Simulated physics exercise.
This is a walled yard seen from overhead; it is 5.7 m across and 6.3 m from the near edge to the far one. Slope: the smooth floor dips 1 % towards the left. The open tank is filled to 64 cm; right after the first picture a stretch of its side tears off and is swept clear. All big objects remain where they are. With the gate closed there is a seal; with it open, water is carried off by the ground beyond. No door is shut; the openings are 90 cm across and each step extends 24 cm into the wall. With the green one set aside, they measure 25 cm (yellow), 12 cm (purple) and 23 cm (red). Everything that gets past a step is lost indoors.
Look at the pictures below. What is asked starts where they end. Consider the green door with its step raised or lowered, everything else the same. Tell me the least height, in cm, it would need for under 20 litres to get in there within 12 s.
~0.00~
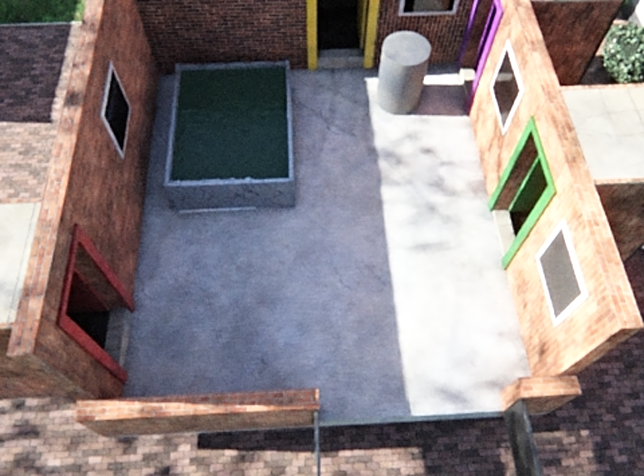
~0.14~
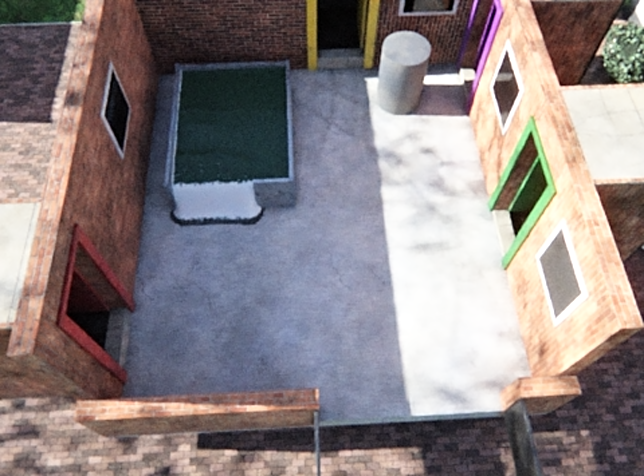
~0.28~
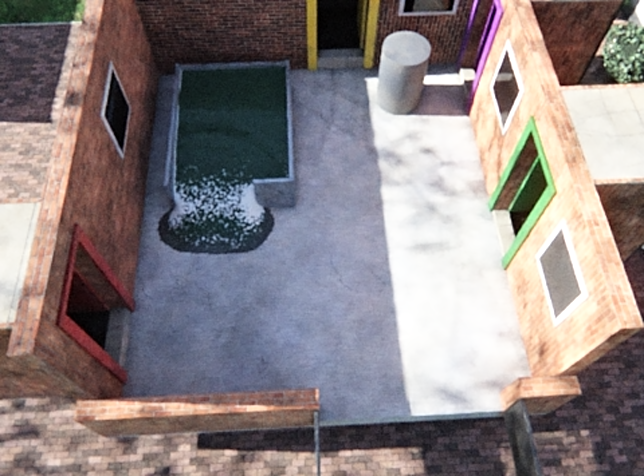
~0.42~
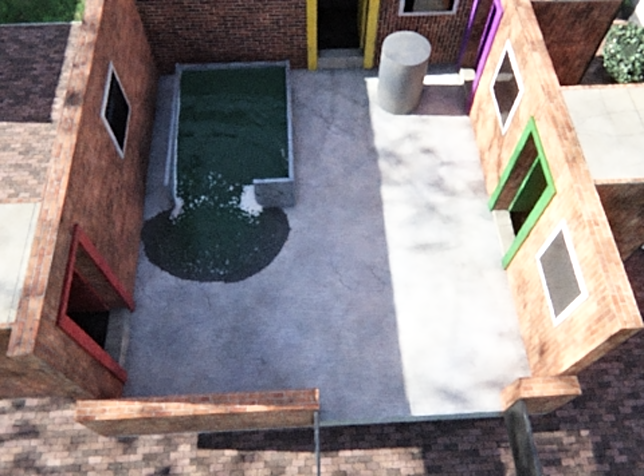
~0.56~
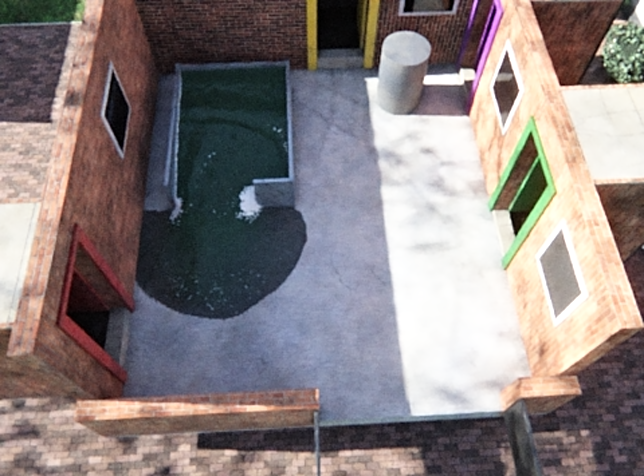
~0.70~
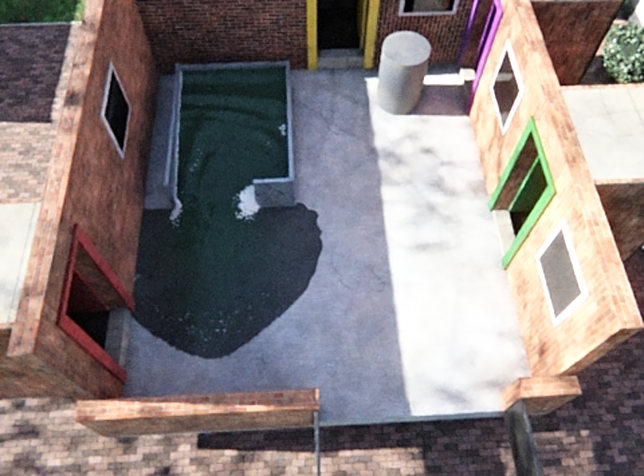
You would need roughly 7.5 cm.
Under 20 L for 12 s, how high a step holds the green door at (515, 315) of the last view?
Close to 13.0 cm at the least.
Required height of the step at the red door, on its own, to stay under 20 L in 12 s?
At the red door you'd want roughly 25 cm.
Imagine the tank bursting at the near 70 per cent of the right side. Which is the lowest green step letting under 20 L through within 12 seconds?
It should stand roughly 19 cm high.
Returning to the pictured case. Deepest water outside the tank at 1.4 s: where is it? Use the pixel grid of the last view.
At about pixel (120, 414).
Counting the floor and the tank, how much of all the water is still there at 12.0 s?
Something near 74 out of a hundred parts.
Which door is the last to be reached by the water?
That would be the yellow door.
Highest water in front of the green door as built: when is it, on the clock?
At roughly 5.0 s.
After 1.4 s water covers 30 % of the floor, deepest (48 cm) near (120, 414); it has not reached the green door.
After 3.0 s water covers 40 % of the floor, deepest (38 cm) near (120, 414); it has not reached the green door.
After 12.0 s water covers 95 % of the floor, deepest (16 cm) near (197, 87); 5 cm at the green door, 49 litres in over its 5 cm step.
At the green door as built, the water arrived by 4.3 s and peaked near 12 cm at 5.0 s.
With a step of 6 cm, 35 litres would have come in within the 12 s; with 9.5 cm, 8 litres. So under 20 litres takes about 7.5 cm.
